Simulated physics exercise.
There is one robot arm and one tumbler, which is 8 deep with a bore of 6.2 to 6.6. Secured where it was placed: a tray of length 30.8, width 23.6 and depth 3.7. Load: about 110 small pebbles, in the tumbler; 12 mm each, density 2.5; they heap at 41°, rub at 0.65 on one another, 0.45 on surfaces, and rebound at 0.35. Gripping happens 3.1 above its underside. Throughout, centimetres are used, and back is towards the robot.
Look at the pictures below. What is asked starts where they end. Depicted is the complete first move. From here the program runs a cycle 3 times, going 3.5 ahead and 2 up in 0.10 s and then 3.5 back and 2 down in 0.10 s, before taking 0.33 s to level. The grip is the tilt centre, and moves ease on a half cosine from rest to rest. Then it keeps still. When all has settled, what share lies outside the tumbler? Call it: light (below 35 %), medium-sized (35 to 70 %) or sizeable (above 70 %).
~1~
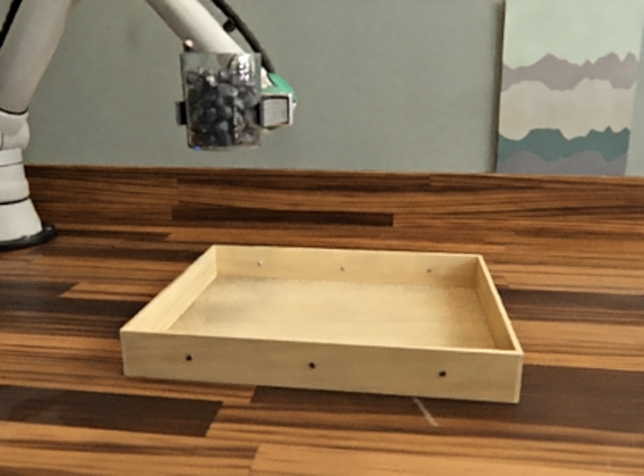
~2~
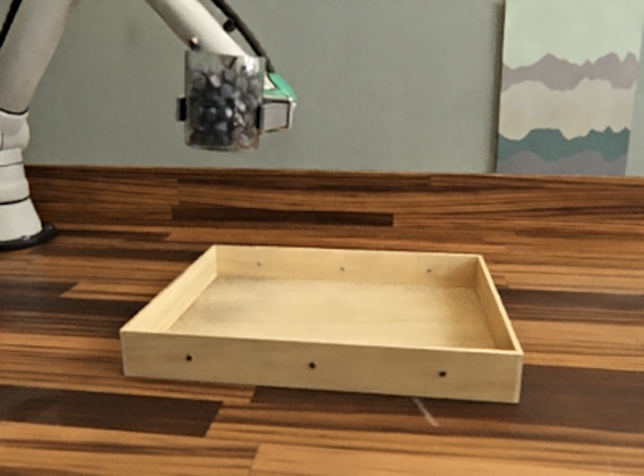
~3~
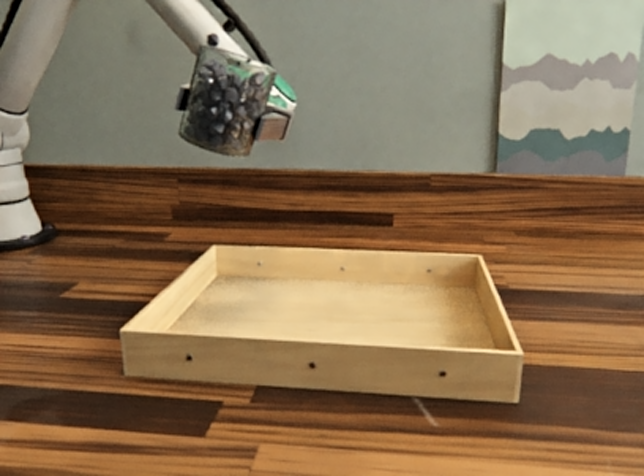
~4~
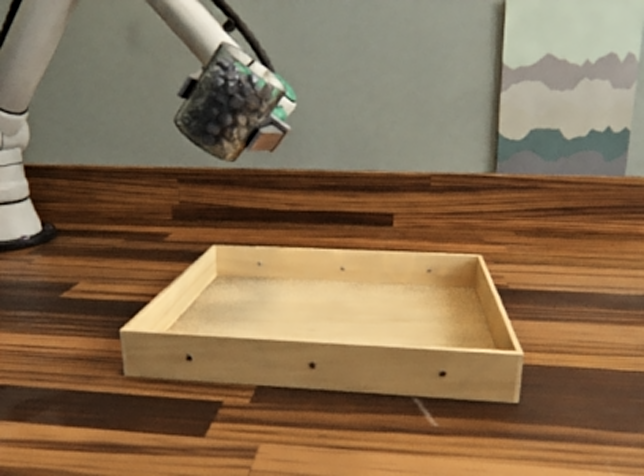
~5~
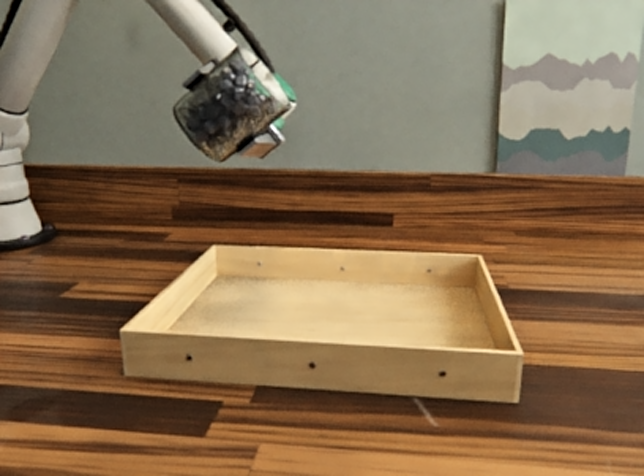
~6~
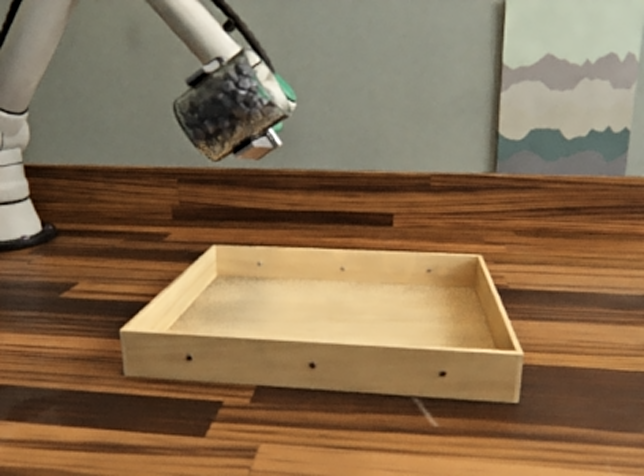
A medium-sized share.
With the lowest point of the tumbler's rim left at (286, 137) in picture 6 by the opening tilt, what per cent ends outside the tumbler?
About 90 percent.
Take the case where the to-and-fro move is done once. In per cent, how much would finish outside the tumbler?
That change gives some 30 percent.
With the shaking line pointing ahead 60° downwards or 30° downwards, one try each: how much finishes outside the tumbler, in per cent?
5 and 10 %.
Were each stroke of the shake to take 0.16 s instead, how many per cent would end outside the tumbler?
Then about 5 per cent.
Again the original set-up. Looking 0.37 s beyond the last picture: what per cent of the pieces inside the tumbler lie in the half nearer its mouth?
Something like 80 percent sits in that half.
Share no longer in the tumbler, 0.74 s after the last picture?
Close to 50 per cent of the load is out.
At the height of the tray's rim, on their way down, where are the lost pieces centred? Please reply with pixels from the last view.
Their middle sits near (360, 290).
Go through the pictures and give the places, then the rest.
Tumbler middle at (223, 103), level; upper third of the load around (222, 83), from x 190 to 250, top at y 45; 108 in the tumbler, in the first picture.
Tumbler middle at (224, 103), tilted 5° forward; upper third of the load around (224, 85), from x 195 to 255, top at y 45, in the second picture.
Tumbler middle at (226, 104), tilted 20° forward; upper third of the load around (223, 85), from x 190 to 260, top at y 40, in the third picture.
Tumbler middle at (229, 105), tilted 37° forward; upper third of the load around (229, 90), from x 190 to 265, top at y 65, in the fourth picture.
Tumbler middle at (231, 107), tilted 52° forward; upper third of the load around (228, 93), from x 185 to 270, top at y 65, in the fifth picture.
Tumbler middle at (231, 108), tilted 57° forward; upper third of the load around (230, 94), from x 185 to 270, top at y 70; 108 in the tumbler, in the sixth picture.
Then, 0.37 s after the last picture, tilted 57° forward, highest piece 24 above the table; 76 in the tumbler, 24 in the tray, 8 in flight or on a rim.
Then, 0.74 s after the last picture, tilted 34° forward, highest piece 23 above the table; 55 in the tray, 52 in the tumbler, 1 in flight or on a rim.
Then, 1.13 s after the last picture, level, highest piece 23 above the table; 56 in the tray, 52 in the tumbler.
Then, 2.18 s after the last picture, level, highest piece 23 above the table; 56 in the tray, 52 in the tumbler.
Final count, 56 in the tray, 52 in the tumbler. That is 52 % outside the tumbler.
